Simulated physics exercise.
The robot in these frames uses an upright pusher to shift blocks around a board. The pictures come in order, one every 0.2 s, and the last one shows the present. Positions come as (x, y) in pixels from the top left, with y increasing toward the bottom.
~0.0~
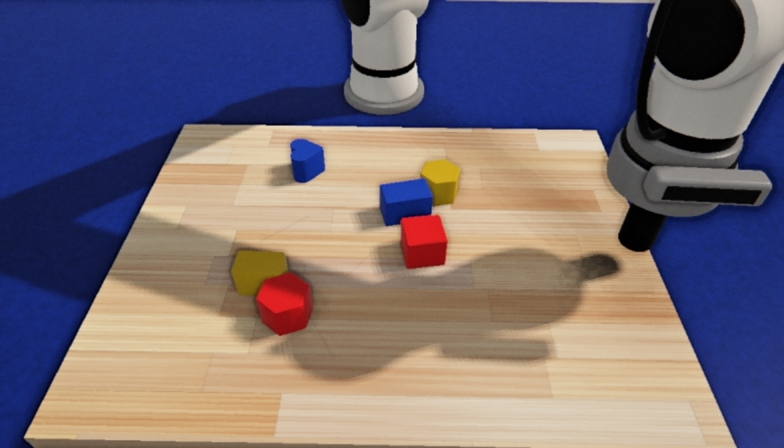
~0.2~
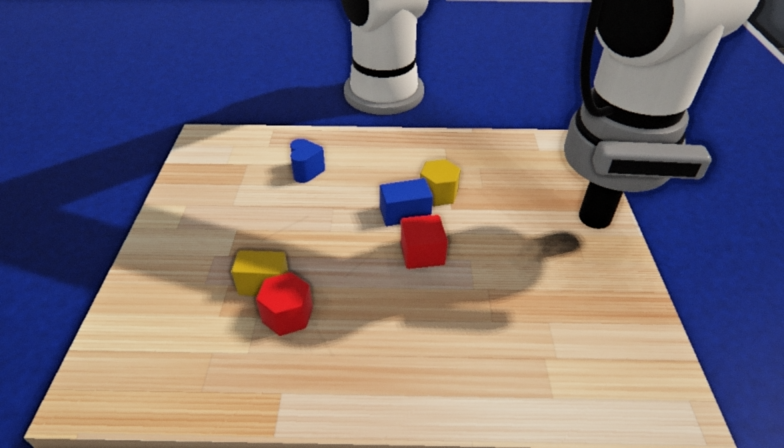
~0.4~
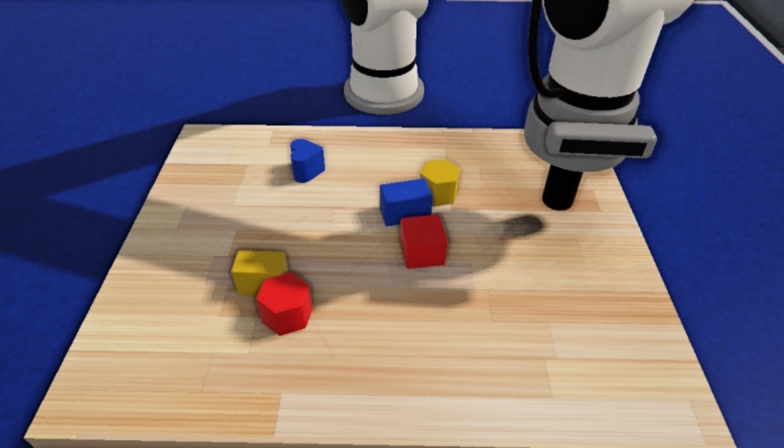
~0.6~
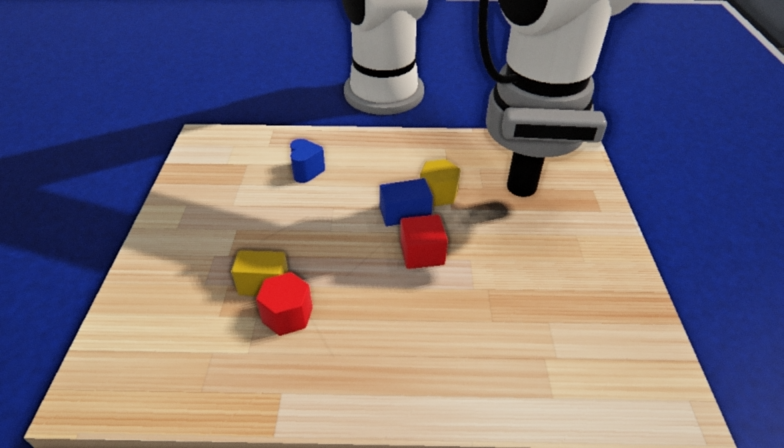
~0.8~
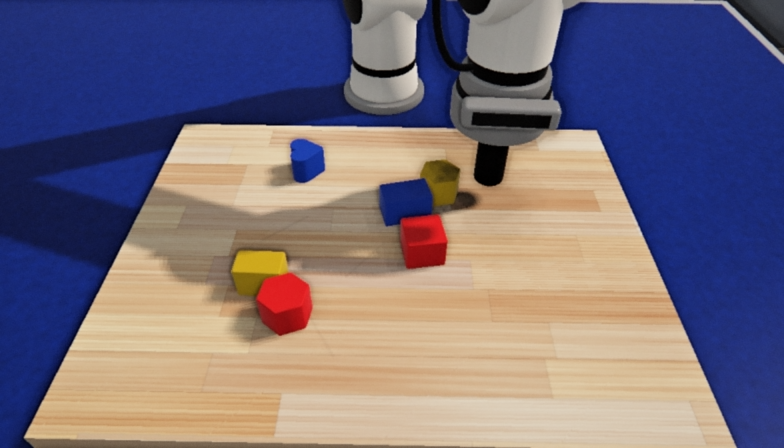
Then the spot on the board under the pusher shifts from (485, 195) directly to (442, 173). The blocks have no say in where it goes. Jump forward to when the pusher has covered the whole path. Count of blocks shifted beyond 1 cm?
My count: 1.
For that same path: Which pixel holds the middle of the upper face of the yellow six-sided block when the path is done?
I predict (423, 165).
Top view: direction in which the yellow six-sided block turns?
Direction: Anticlockwise.
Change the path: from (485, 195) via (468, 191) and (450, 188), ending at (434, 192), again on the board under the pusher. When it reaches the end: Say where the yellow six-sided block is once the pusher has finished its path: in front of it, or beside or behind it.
The block stays ahead.
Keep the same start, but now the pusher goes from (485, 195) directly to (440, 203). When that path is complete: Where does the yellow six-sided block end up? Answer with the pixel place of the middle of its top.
The middle of its upper face should be somewhere near (416, 166).
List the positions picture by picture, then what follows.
The first frame shows tip of the pusher (634, 242), middles of tops, blue rectangular block (406, 190), yellow six-sided block (441, 170).
The second frame shows pusher (594, 219), nothing pushed.
The third frame shows pusher (557, 202), nothing pushed.
The fourth frame shows pusher (521, 189), nothing pushed.
The fifth frame shows pusher (488, 178), blue rectangular block (406, 190), yellow six-sided block (441, 170).
On the path given first. Halfway along, pusher (465, 167); blue rectangular block (403, 191); yellow six-sided block (433, 169).
At the end, pusher (444, 156); blue rectangular block (402, 191); yellow six-sided block (423, 165), turned 50° anticlockwise.
